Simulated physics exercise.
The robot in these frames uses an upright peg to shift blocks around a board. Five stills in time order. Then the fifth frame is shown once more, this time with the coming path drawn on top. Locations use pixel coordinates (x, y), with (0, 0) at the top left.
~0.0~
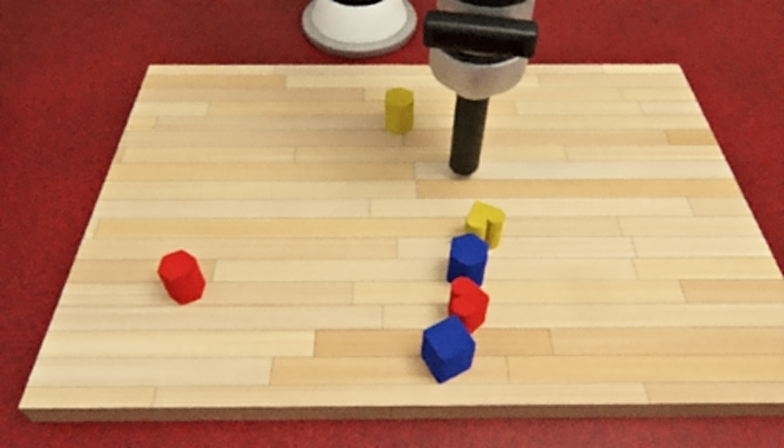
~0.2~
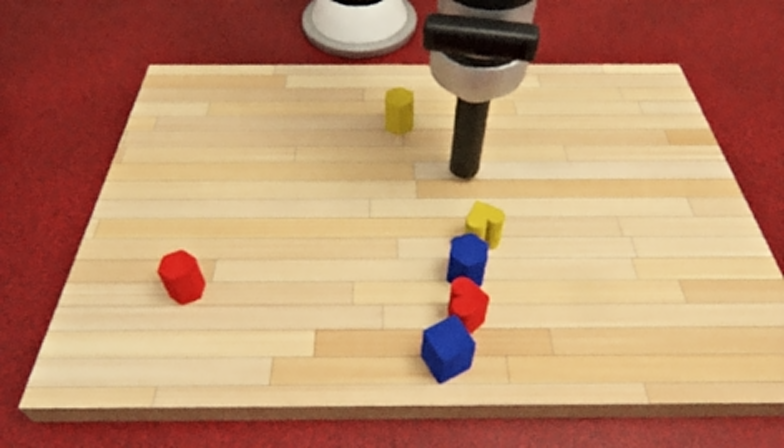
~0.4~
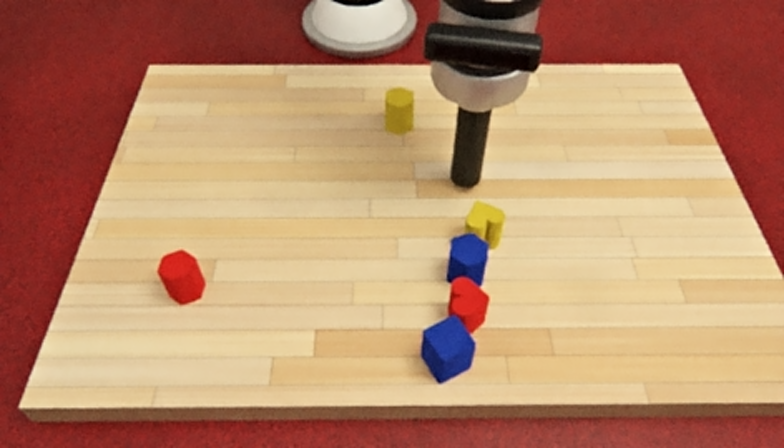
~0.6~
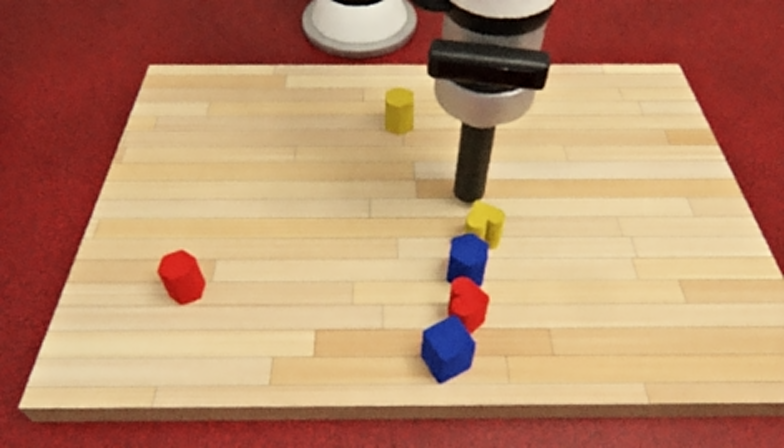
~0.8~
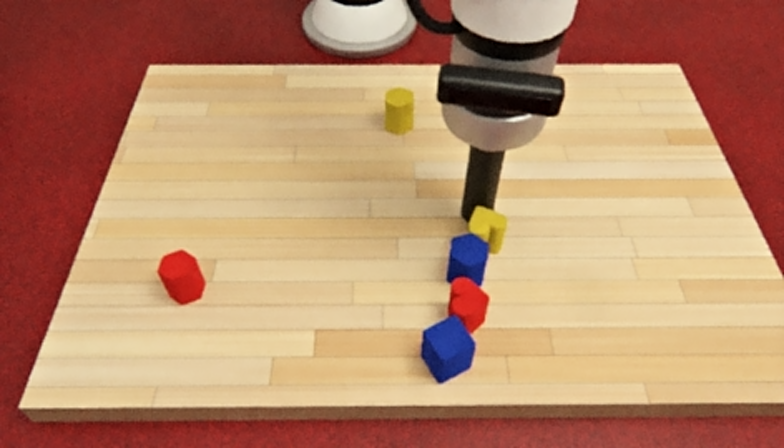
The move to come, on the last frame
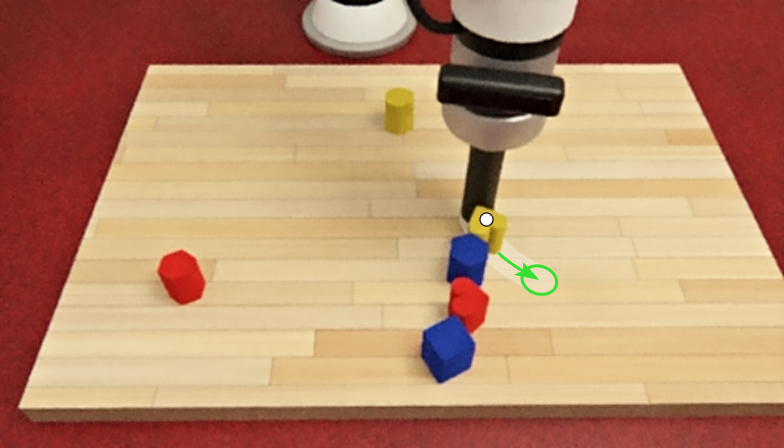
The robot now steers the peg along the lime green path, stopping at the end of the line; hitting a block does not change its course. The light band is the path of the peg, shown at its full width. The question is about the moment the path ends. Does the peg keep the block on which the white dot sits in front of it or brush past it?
The peg will have lost it.
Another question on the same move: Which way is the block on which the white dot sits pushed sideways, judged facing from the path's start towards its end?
Towards the right-hand side.
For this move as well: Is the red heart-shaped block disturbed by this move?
It is still on its spot.
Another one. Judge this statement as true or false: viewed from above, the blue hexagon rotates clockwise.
True
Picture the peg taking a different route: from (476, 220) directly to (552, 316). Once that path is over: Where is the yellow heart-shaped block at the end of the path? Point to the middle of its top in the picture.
It ends at (508, 274).
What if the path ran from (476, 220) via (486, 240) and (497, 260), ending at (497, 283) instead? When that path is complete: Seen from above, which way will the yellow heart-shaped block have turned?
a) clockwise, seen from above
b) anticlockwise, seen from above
Correct choice: B.
The drawn path runs from (476, 220) over (489, 243) and (511, 263) to (539, 280); the dot is on the yellow heart-shaped block.
What follows on the original path. Halfway along, peg (501, 248); blue hexagon (468, 259), turned 25° clockwise; yellow heart-shaped block (507, 253).
At the end, peg (541, 274); red heart-shaped block not moved; blue hexagon (468, 259), turned 25° clockwise; yellow heart-shaped block (511, 265).
